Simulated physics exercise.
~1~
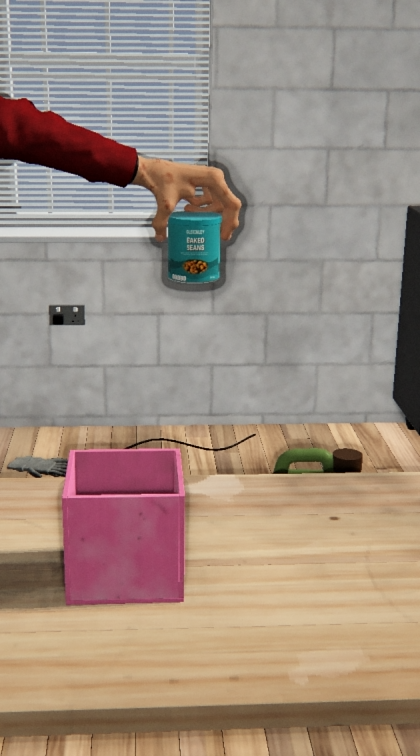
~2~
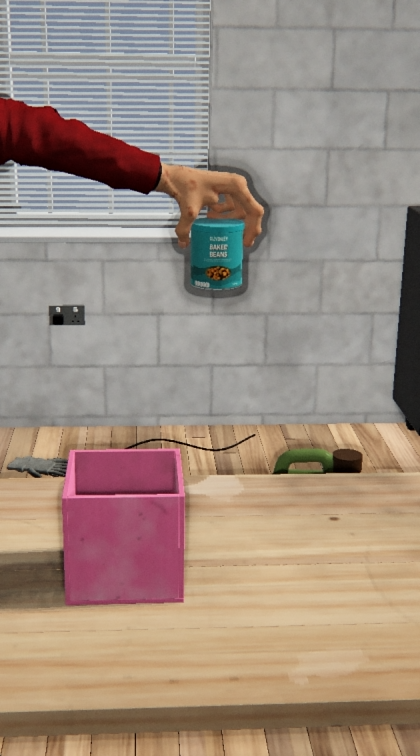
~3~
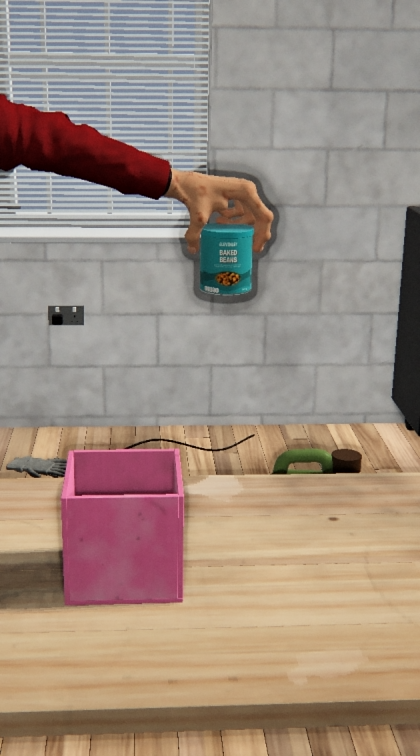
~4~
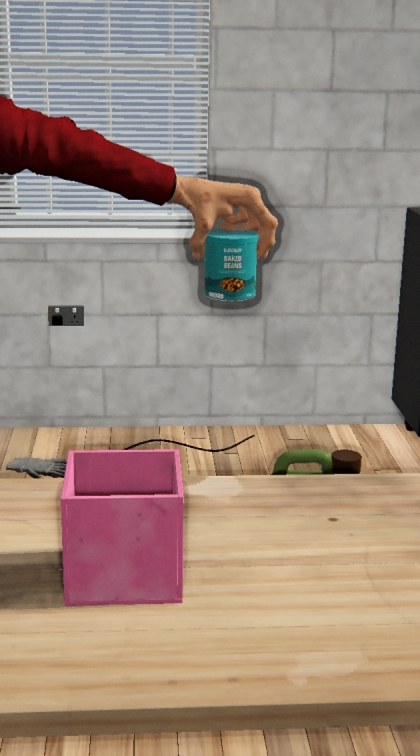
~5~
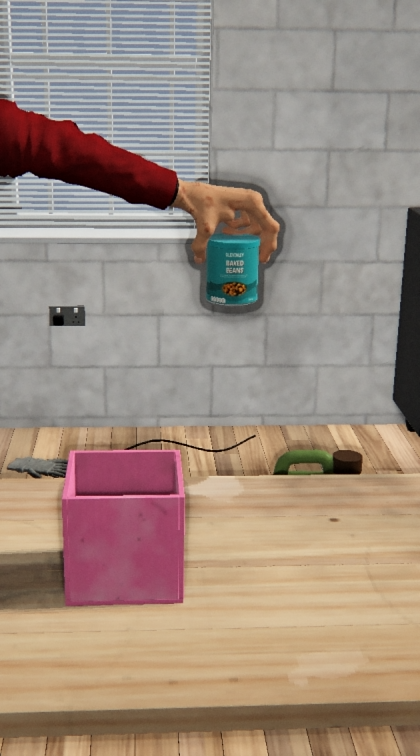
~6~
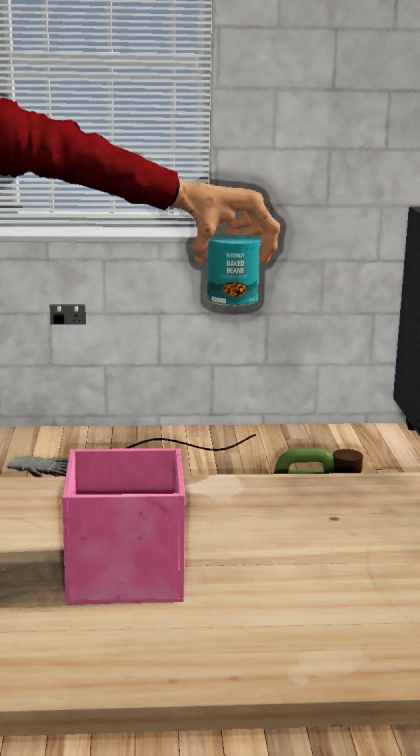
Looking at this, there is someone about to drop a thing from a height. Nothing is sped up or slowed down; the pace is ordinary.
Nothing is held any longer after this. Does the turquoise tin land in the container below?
Let go of it and the turquoise tin doesn't make it in.
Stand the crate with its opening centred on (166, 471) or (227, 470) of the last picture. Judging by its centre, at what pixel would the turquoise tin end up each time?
Somewhere near (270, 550), and then near (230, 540).
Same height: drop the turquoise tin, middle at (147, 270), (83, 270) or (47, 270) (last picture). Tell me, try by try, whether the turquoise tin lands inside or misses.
Okay, so it makes it in, then it makes it in, and then it stays out.
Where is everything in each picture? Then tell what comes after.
In the first frame, still on the way; turquoise tin (194, 248); crate (125, 524).
In the second frame, still on the way; turquoise tin (217, 254); crate (125, 524).
In the third frame, still on the way; turquoise tin (226, 259); crate (124, 524).
In the fourth frame, still on the way; turquoise tin (231, 265); crate (124, 525).
In the fifth frame, still on the way; turquoise tin (232, 269); crate (125, 525).
In the sixth frame, in place, still held; turquoise tin (233, 270); crate (125, 523).
Then, 0.18 s on from there, turquoise tin displaced about its own width near (231, 334).
Then, 0.30 s on from there, turquoise tin on its way down near (228, 478).
In the end, the turquoise tin misses, near (226, 546).
